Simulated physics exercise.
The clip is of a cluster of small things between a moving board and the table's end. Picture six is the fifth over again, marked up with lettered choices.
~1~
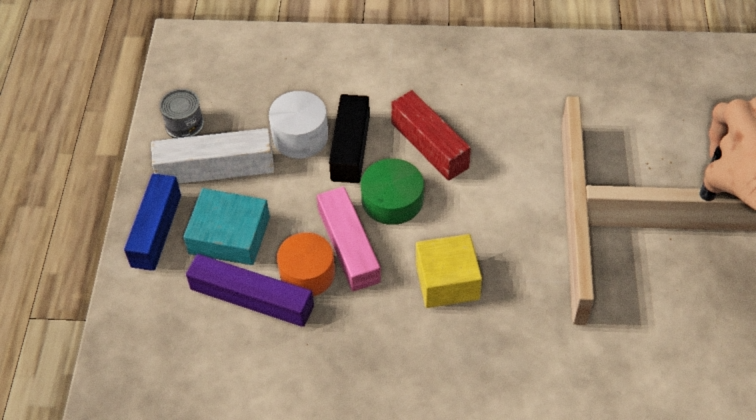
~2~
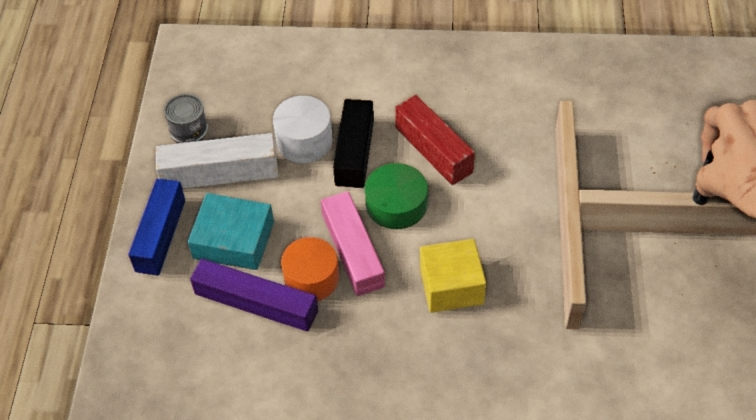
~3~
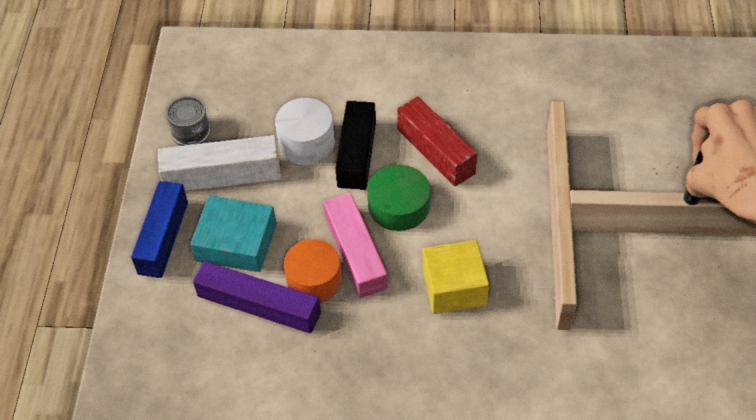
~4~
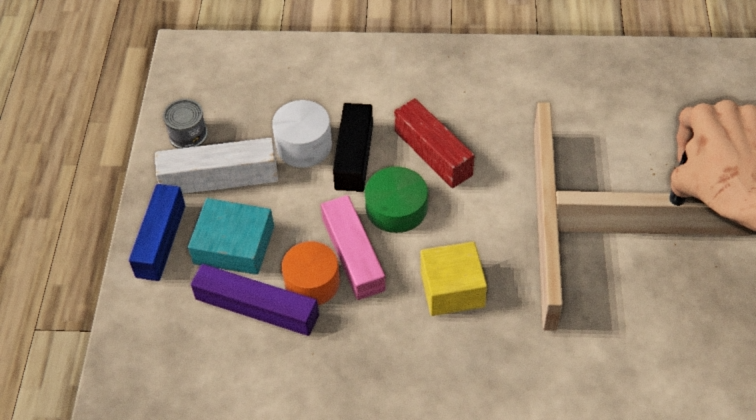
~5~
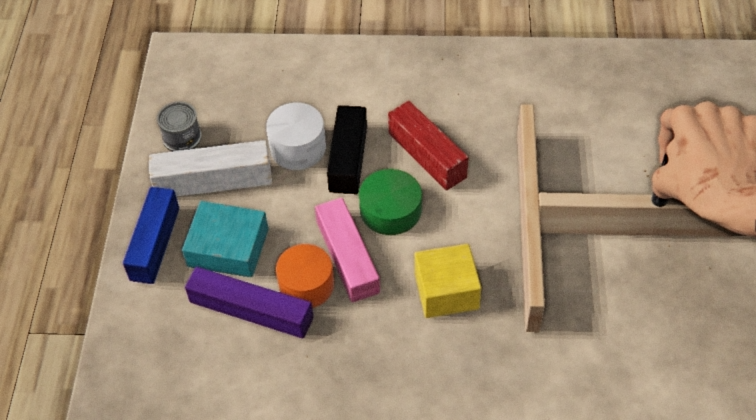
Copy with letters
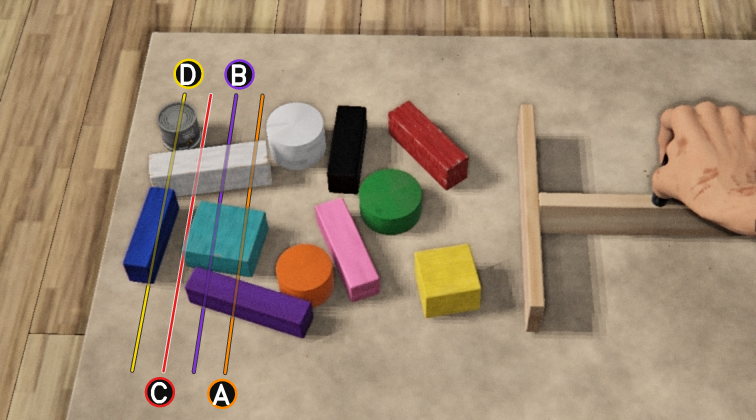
On a grey tabletop, a hand slides a wooden board slightly left toward colourful blocks.
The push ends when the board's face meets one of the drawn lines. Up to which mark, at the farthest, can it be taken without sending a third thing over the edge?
No third one falls up to A.
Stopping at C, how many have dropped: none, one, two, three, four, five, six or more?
Six or more.
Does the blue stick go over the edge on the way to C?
By then, yes.
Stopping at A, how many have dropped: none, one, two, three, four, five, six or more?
By then, two.
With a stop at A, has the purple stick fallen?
No.
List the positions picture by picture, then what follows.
In the first picture, board (580, 191); white bar (214, 157); grey tin (182, 115).
In the second picture, board (573, 195); orange tin (311, 269).
In the third picture, board (563, 196); black stick (356, 144).
In the fourth picture, board (549, 197); turquoise block (232, 236).
In the fifth picture, board (532, 198); purple stick (249, 302); blue stick (152, 235); red bar (427, 145).
On the marked copy, A at (246, 222); B at (217, 222); C at (189, 221); D at (161, 220).
Following A. Soon after the start, board (427, 196); red bar (403, 139); yellow block (391, 278).
Later, board (324, 194); blue stick (143, 232); turquoise block (193, 227).
In the end, board (246, 193); blue stick over the edge; grey tin over the edge; two fallen.
As for the rest, B drops five; C drops six; D drops eight.
